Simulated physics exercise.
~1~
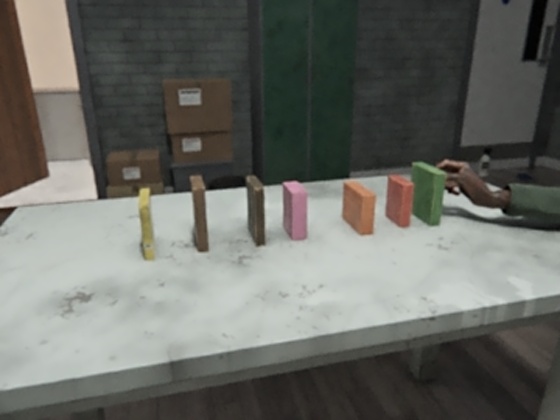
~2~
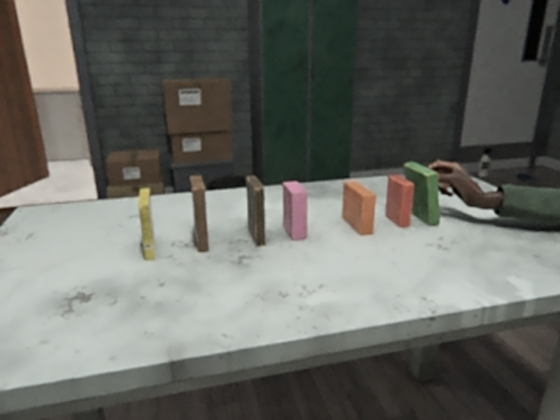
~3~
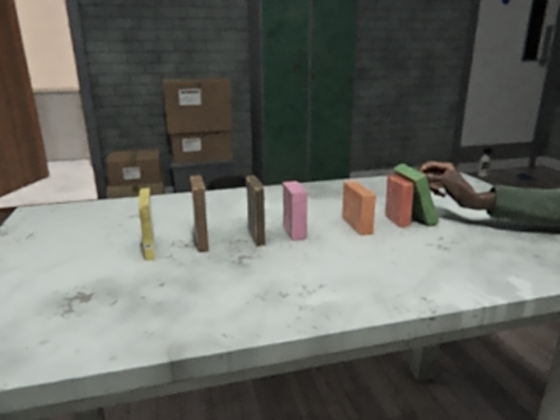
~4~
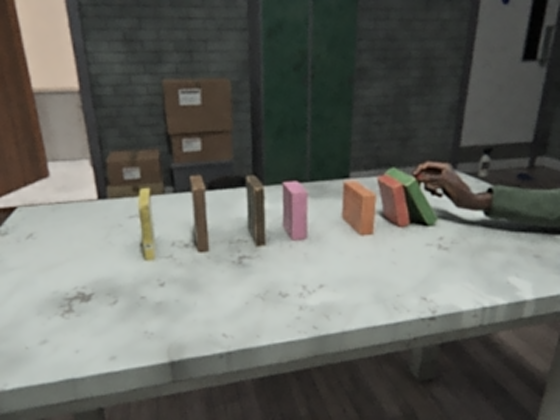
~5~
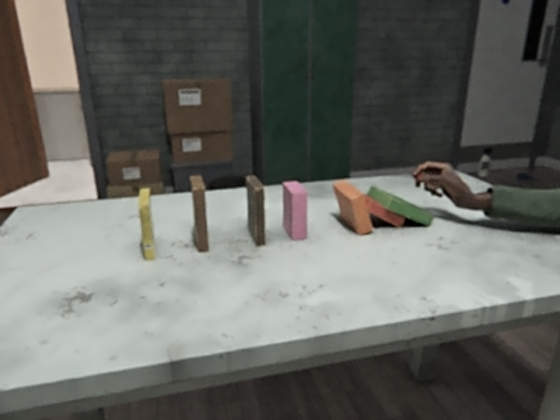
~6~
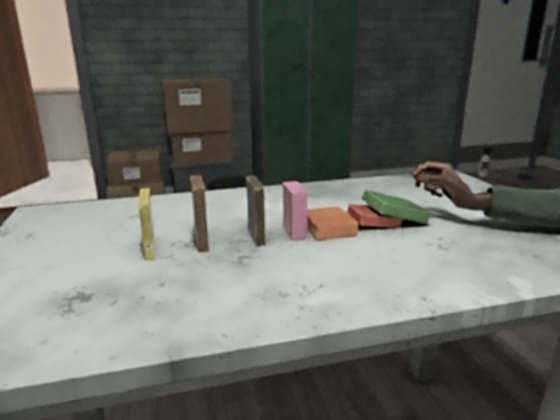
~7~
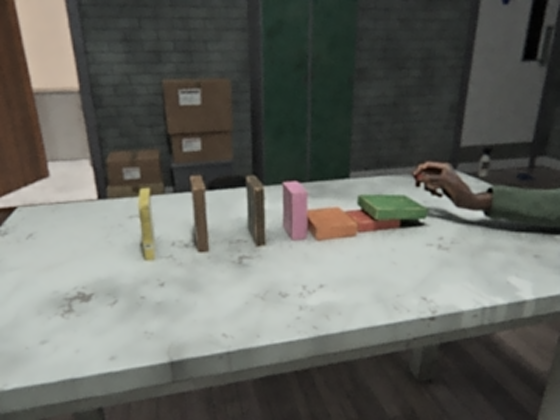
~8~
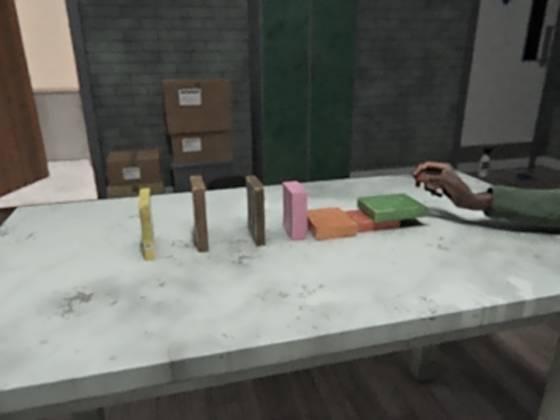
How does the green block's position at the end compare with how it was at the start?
At the start the green block stands upright at the right end of the row, but by the end it is lying on its side, resting on the fallen red block.
